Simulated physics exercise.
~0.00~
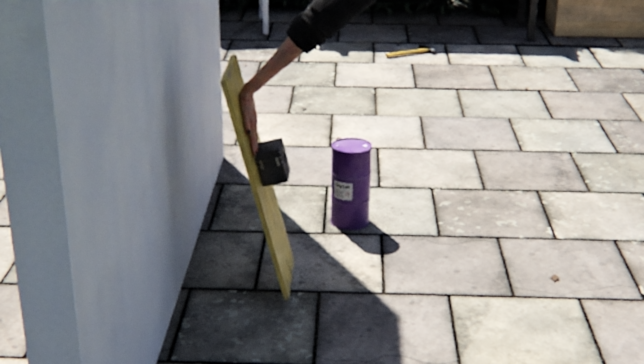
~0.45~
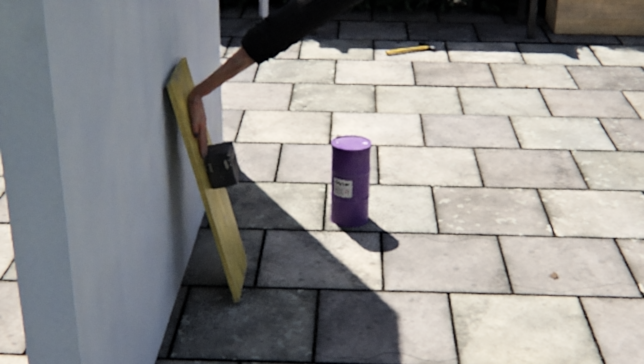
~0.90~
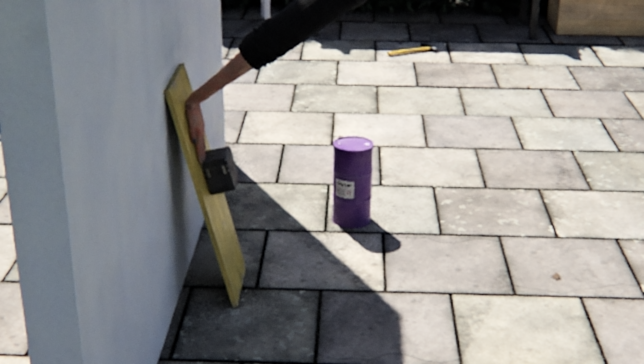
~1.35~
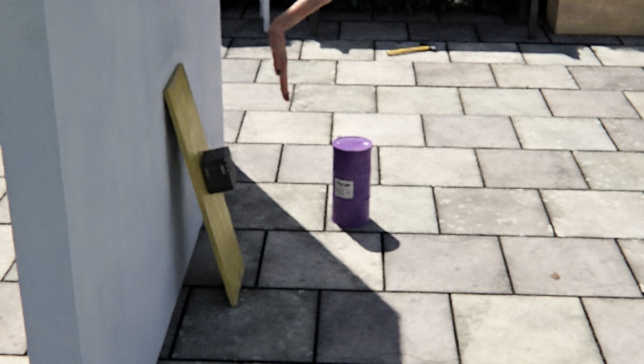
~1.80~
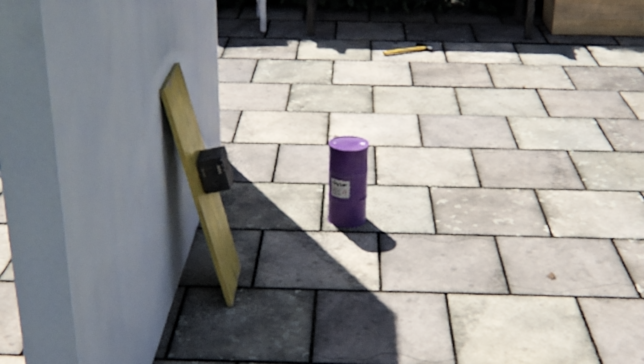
On a sunlit patio of pale paving slabs, beside a bare bluish-white wall, a hand holds a yellow board upright at a slant, a small dark block attached to its face. A purple canister stands on the slabs to the right. The hand moves the board left until its upper end rests against the wall, then shifts it very slightly and steadies it. The fingers let go, and the arm draws back up and out of view. The board stays leaning against the wall with the block still on it, and the canister stands where it was.
